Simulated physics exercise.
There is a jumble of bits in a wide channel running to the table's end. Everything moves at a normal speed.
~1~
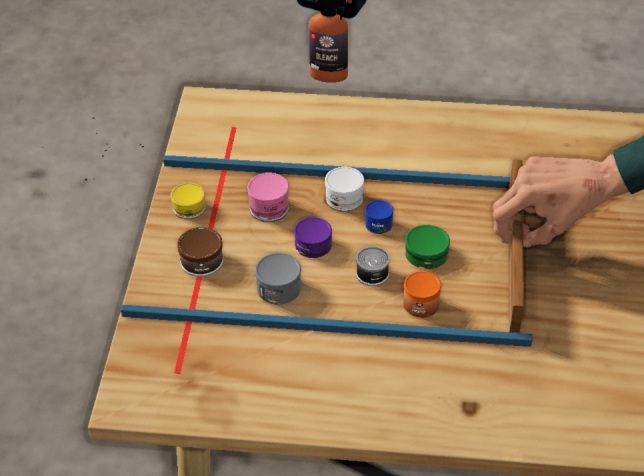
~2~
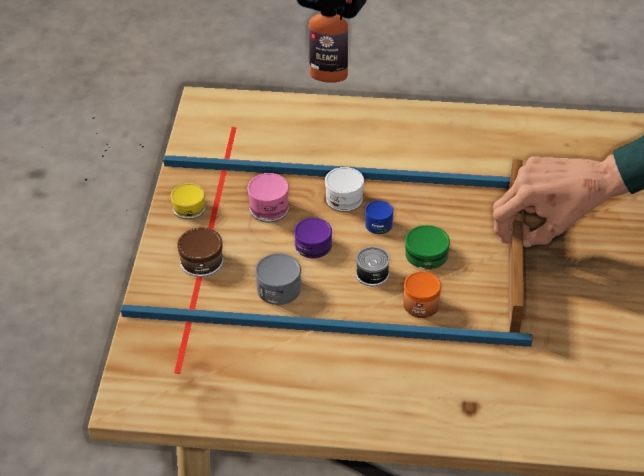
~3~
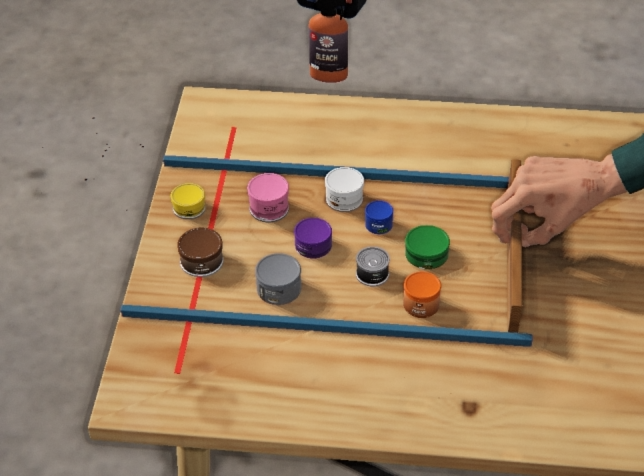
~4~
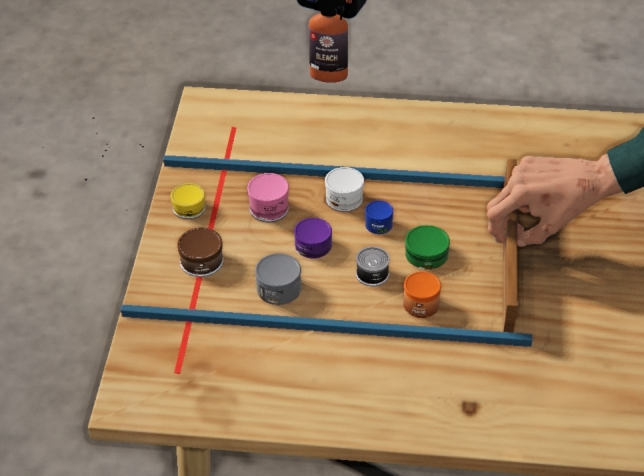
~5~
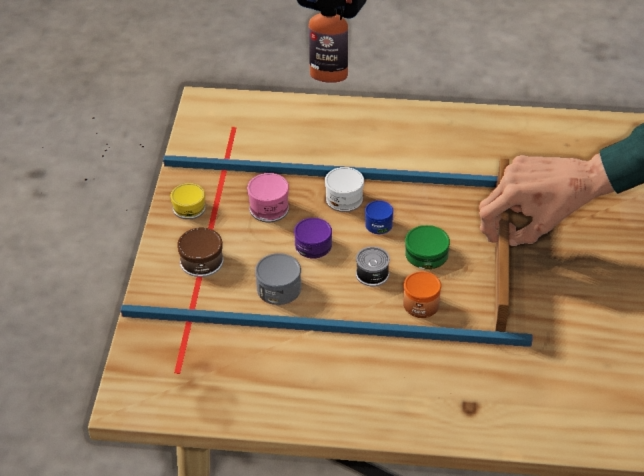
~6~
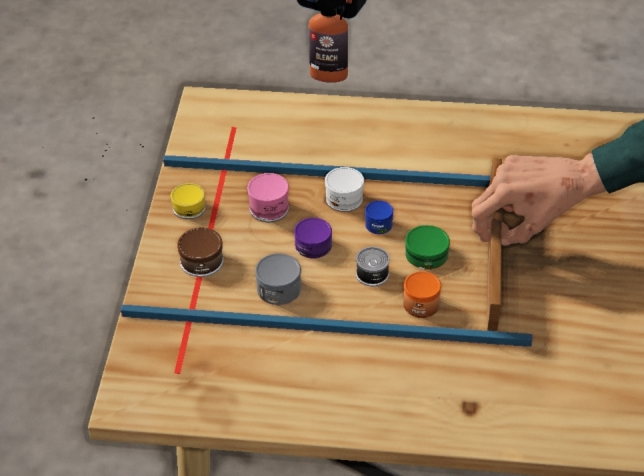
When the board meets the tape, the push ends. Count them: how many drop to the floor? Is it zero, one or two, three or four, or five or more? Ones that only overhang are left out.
Pieces going over the end will number one or two.
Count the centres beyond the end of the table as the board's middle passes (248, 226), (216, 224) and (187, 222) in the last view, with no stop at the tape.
In order of the places given, that's 0, 2 and 5.
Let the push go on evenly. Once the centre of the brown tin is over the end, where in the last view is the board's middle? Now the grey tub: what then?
Around (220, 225) first and around (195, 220) second.
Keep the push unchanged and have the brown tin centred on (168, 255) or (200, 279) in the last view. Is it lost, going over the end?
First: Gone; second: Gone.
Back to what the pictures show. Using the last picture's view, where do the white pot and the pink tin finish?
The white pot ends up near (202, 175), and the pink tin near (170, 191).
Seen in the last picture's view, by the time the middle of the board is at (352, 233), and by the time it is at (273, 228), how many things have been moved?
It comes to 6 for the first spot, 9 for the other.
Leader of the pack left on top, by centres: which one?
Purple tub.
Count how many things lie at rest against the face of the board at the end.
The answer is 5.
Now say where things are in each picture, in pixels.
In the first picture, yellow pot (189, 201); brown tin (201, 252); pink tin (269, 198); board (516, 244); tape (208, 239).
In the second picture, brown tin (201, 252); white pot (345, 190).
In the third picture, pink tin (269, 198); black tin (373, 266).
In the fourth picture, yellow pot (189, 201); blue tub (379, 218).
In the fifth picture, brown tin (201, 252); green tub (427, 247).
In the sixth picture, yellow pot (189, 201); brown tin (201, 252); pink tin (269, 198); board (495, 242); tape (208, 239).
Soon after, none off yet; yellow pot at rest near (189, 201); brown tin at rest near (201, 252); pink tin at rest near (269, 198).
By the end, the number that fall off is one or two; fallen, brown tin and yellow pot.
